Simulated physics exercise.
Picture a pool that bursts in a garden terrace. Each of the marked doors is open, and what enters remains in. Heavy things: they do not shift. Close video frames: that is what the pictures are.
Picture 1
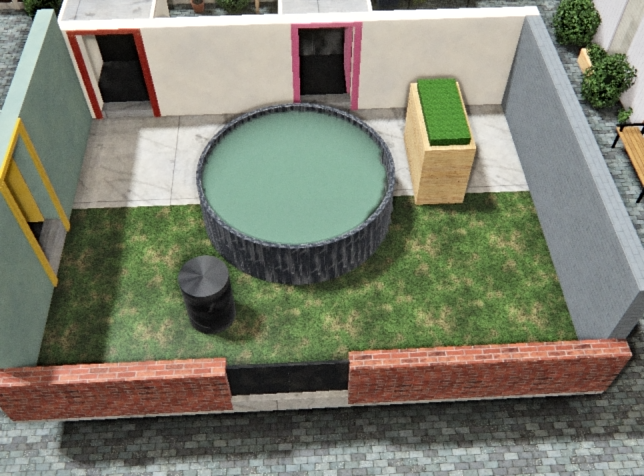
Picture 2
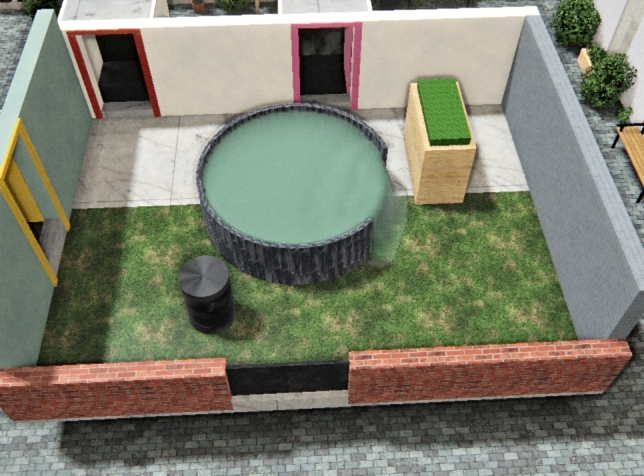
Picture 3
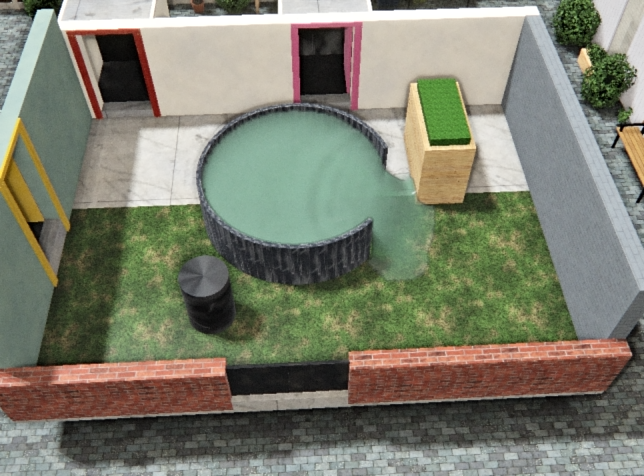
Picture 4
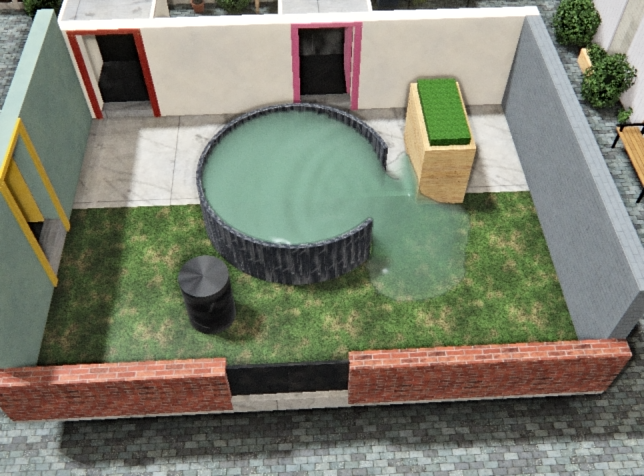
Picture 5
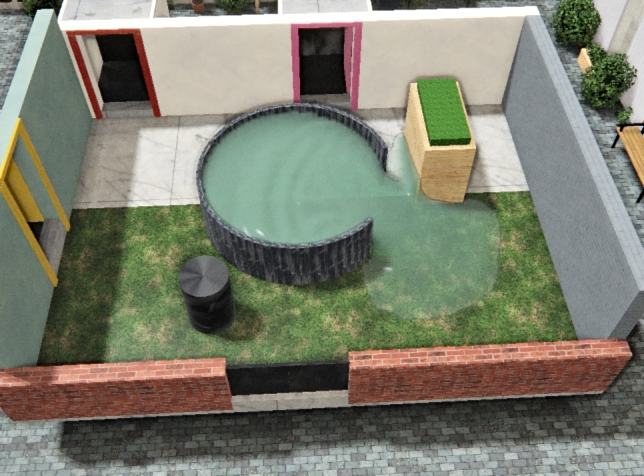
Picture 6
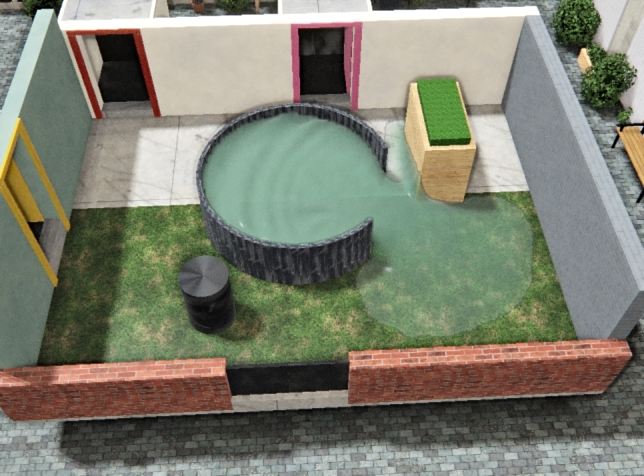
To begin with, a round dark-walled tank of still green water stands in a walled grassy yard, beside a black cylinder and a wooden box with a green top. Then a gap opens on the tank's right side, and water pours out, spreading across the grass toward the right and front walls.
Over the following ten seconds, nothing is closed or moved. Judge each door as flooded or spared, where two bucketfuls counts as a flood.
The red door is spared, the yellow door is spared, the pink door is spared.
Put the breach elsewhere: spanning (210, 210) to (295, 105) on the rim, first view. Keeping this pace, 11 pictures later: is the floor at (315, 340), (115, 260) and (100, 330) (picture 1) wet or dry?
Going through them, the first would be still bare, the next submerged and the last submerged.
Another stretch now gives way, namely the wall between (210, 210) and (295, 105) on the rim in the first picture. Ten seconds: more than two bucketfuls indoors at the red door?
Result for the red door: It ends up above.
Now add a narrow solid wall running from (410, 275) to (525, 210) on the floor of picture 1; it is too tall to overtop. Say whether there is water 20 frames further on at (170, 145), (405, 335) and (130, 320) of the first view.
Outcome per location, in sequence: Soaking, soaking, unsoaked.
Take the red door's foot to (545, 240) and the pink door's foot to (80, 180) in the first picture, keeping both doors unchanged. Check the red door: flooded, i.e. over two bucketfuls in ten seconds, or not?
The red overflows.
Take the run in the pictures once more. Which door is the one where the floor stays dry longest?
Answer: The yellow-painted one.
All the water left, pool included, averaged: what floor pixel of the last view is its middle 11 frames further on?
Centre: Close to (373, 225).
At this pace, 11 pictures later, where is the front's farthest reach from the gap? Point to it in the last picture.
Best guess: Near (206, 115).
A moment on, water covers 35 % of the floor; the red door not reached, the yellow door not reached, the pink door wet at the sill, nothing in.
Next, water covers 45 % of the floor; the red door not reached, the yellow door not reached, the pink door wet at the sill, nothing in.
Then, water covers 65 % of the floor; the red door wet at the sill, nothing in, the yellow door not reached, the pink door under two buckets in.
Later, water covers 95 % of the floor; the red door wet at the sill, nothing in, the yellow door wet at the sill, nothing in, the pink door under two buckets in.
In the end, water covers 100 % of the floor; the red door wet at the sill, nothing in, the yellow door wet at the sill, nothing in, the pink door under two buckets in.
